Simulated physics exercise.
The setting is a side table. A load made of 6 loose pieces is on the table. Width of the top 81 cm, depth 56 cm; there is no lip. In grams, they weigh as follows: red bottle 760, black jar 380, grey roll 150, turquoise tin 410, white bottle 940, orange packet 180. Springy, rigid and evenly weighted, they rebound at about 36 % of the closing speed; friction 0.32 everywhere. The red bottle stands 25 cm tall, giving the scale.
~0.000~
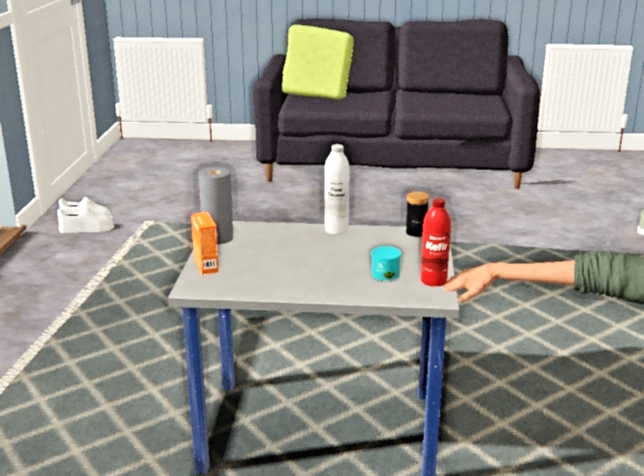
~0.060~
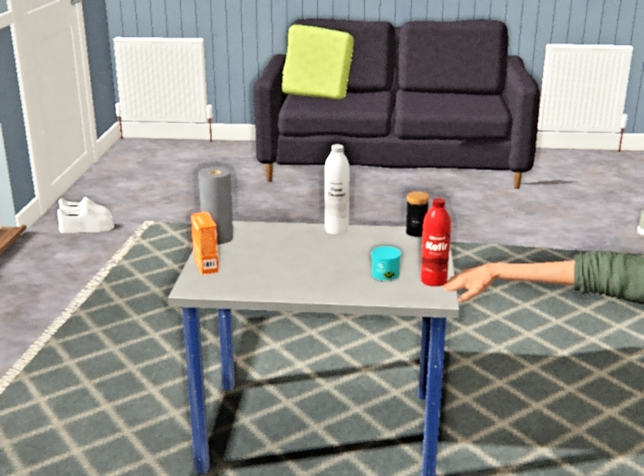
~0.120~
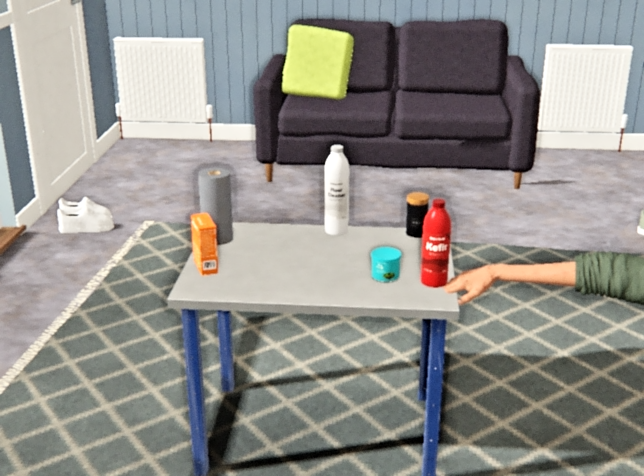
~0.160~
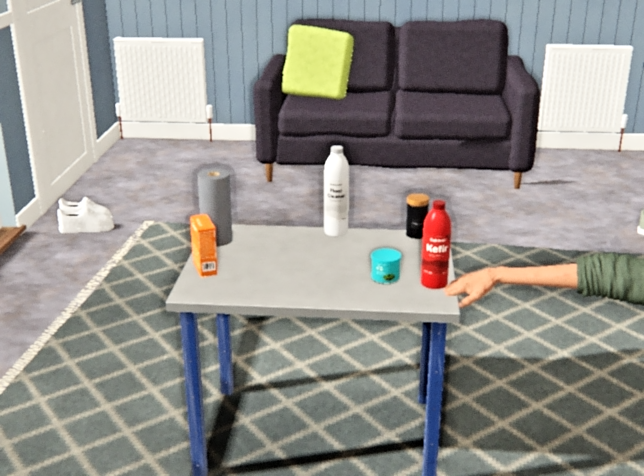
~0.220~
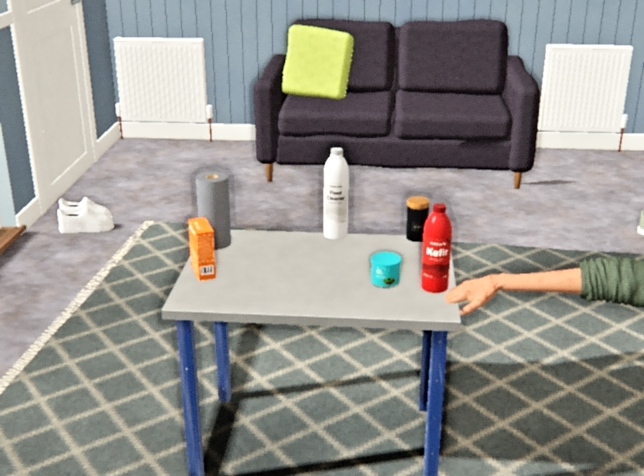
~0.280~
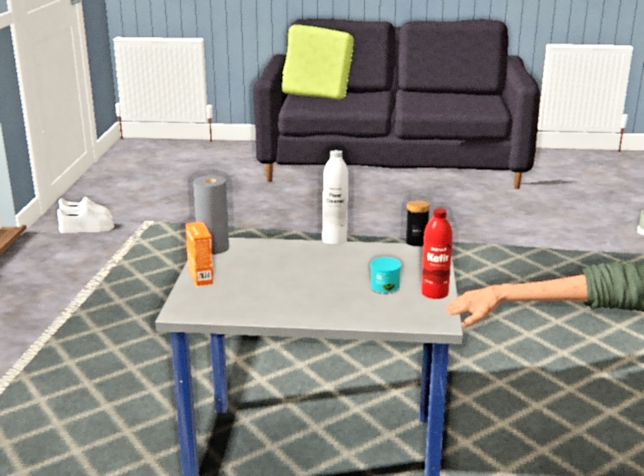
The footage shows a hand at the right edge of a grey table holding bottles, a jar, a tin, a roll and an orange packet; after barely moving, the table slides gradually toward the viewer, its items staying upright.
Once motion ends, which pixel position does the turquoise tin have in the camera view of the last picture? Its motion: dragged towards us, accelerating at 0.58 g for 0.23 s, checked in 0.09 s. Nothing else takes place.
Its pixel position is about (385, 299).
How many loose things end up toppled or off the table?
So, 2 in all.
Around 0.38 s, table along by 21 cm; turquoise tin shifted 6 cm near (385, 288); orange packet shifted 6 cm; grey roll shifted 6 cm.
Around 0.58 s, table along by 21 cm.
Around 0.68 s, turquoise tin resting near (385, 299).
Finally (1.1 s), off the table, black jar and white bottle; the other 4 still in place (within 5 cm). Final places as that camera would see them, turquoise tin near (385, 299).
